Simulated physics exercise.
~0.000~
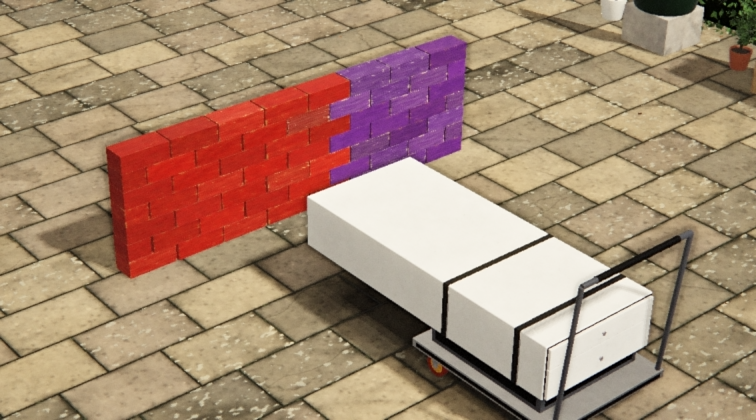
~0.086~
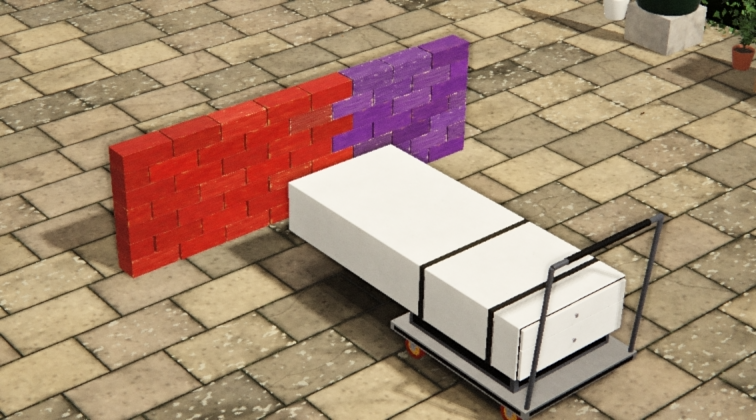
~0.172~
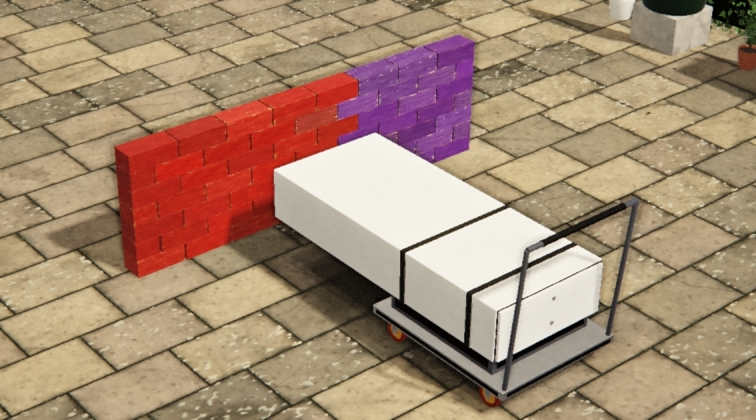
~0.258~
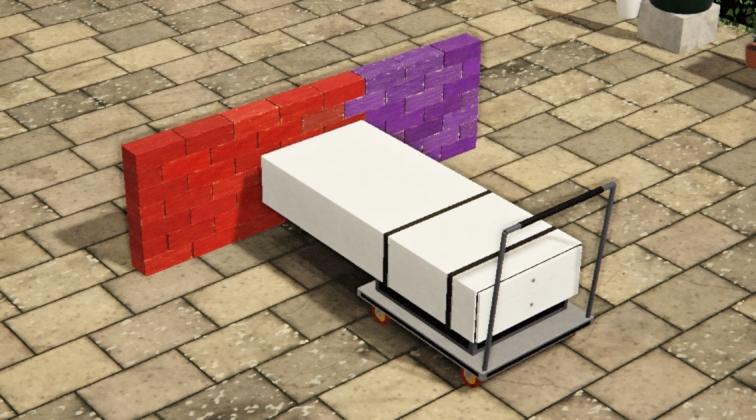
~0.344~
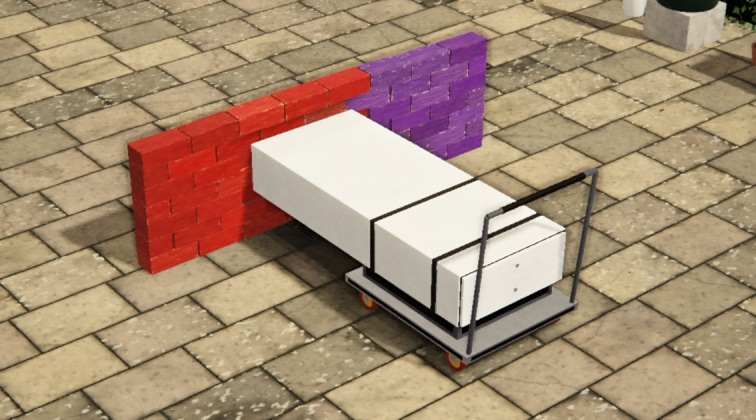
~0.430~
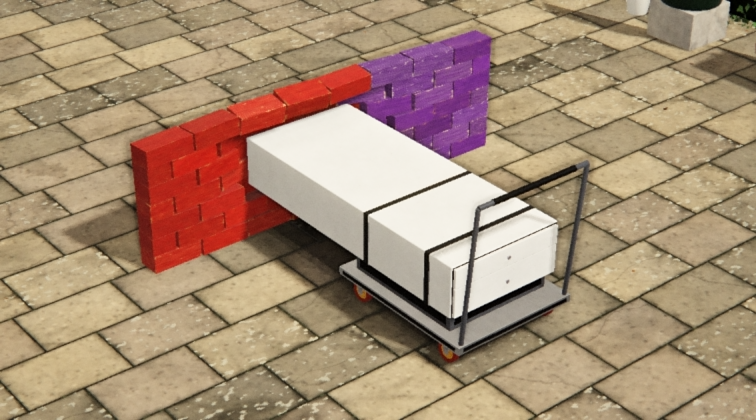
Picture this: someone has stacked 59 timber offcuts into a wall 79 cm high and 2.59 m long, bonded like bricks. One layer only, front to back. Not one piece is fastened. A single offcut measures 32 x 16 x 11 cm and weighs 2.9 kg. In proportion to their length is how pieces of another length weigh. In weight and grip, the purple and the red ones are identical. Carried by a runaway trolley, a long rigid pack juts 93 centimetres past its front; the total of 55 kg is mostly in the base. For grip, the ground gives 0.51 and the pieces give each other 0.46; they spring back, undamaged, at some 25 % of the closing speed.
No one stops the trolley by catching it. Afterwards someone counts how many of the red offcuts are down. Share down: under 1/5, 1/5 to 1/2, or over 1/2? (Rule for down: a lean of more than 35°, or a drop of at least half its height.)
Most go down, above one half.
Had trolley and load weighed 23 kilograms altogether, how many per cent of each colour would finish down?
You'd get purple 20 and red 80 percent.
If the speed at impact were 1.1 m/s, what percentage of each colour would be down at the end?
Purple 0%, red 0%.
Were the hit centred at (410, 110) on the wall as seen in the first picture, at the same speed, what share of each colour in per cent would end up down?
Purple 80 %, red 10 %.
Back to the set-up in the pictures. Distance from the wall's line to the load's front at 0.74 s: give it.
It is some 30 centimetres past it.
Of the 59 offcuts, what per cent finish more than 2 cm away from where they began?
The shifted ones make up 55 per cent.
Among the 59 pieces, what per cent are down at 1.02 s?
40 per cent.
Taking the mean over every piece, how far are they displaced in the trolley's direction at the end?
On average the pieces end up around 35 cm further on.
After 0.54 s, load 20 cm past the wall's line, still rolling; 2 of the 35 red offcuts down (2 of 59 in all colours); top red offcut leaning 24°.
After 0.74 s, load 32 cm past the wall's line, still rolling; 15 of the 35 red offcuts down (17 of 59 in all colours); top red offcut leaning 4°, 8 cm lower.
After 1.02 s, load 48 cm past the wall's line, still rolling; 19 of the 35 red offcuts down (25 of 59 in all colours); top red offcut 8 cm lower.
After 1.52 s, load 72 cm past the wall's line, still rolling; 22 of the 35 red offcuts down (28 of 59 in all colours); top red offcut 8 cm lower.
At rest (2.7 s), load 97 cm past the wall's line, stopped; 22 of the 35 red offcuts down (28 of 59 in all colours); top red offcut 8 cm lower; top purple offcut unmoved. That is 63 per cent. As the last picture would show them, middles, top red offcut near (180, 81), top purple offcut near (465, 47).
